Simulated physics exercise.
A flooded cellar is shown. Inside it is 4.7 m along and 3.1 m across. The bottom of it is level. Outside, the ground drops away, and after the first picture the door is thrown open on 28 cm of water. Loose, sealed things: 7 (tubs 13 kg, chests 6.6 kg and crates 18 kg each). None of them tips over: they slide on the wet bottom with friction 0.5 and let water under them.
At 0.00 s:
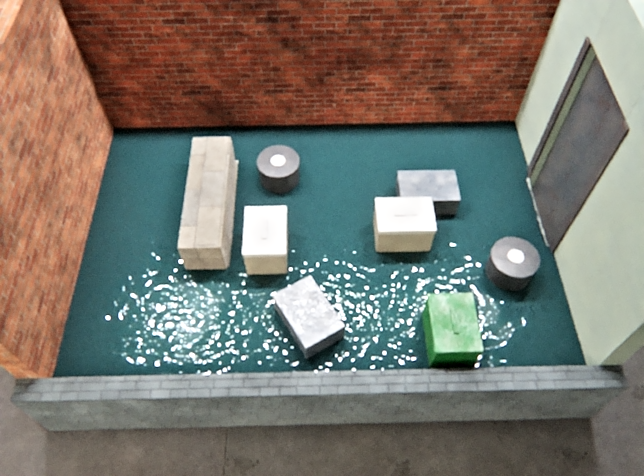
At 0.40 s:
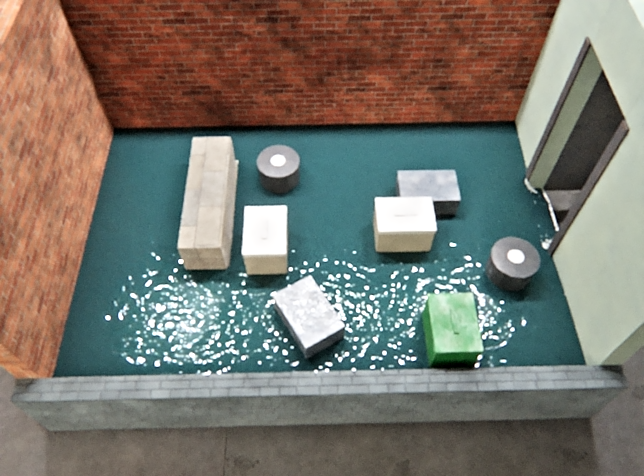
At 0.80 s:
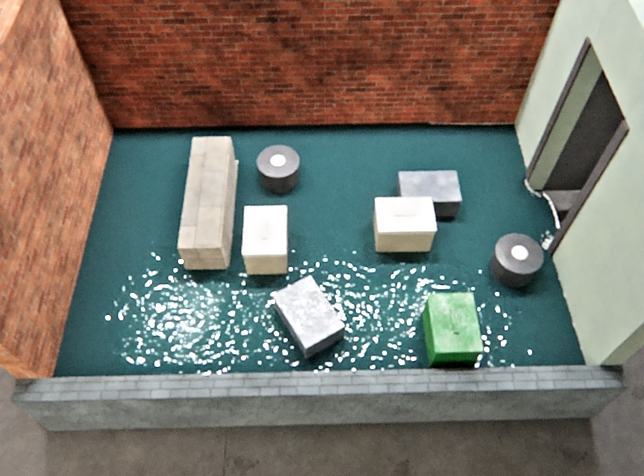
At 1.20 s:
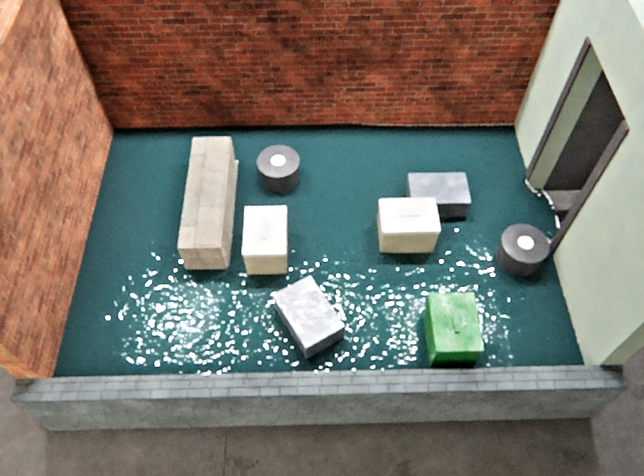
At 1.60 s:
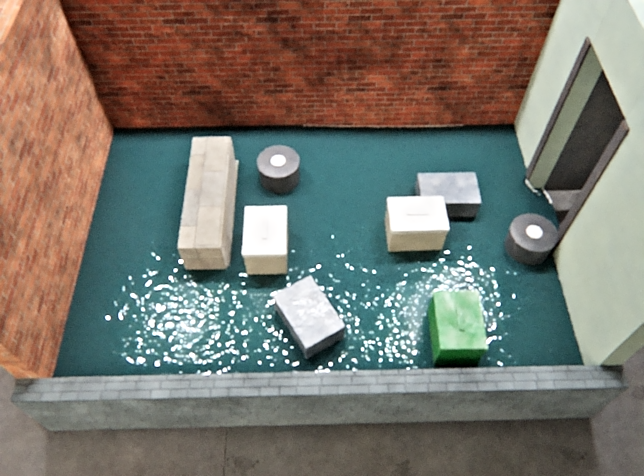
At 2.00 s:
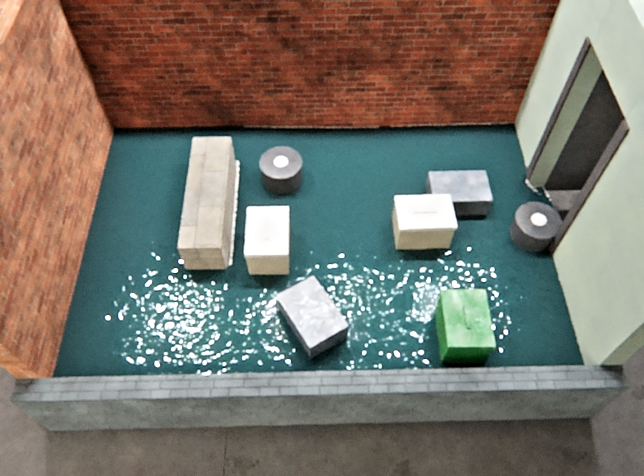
The door on the right opens, then several floating blocks and a drum drift right.
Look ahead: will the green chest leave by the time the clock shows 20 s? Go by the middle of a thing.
The green chest makes it out.
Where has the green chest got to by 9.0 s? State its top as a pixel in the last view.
Near (539, 250).
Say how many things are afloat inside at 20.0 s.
Of them, 2.
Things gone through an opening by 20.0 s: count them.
The count by then is 5.
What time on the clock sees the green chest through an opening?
Around 10.5 s.
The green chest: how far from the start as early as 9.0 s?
By then it has shifted roughly 120 cm.
After 4.0 s the green chest is near (500, 308), 0.5 m from its start, afloat; 2 of 7 are out; 5 afloat.
After 9.0 s the green chest is near (539, 250), 1.2 m from its start, afloat; 3 of 7 are out; 4 afloat.
After 16.0 s the green chest has gone out; 4 of 7 are out; 3 afloat.
After 20.0 s the green chest has gone out; 5 of 7 are out; 2 afloat.
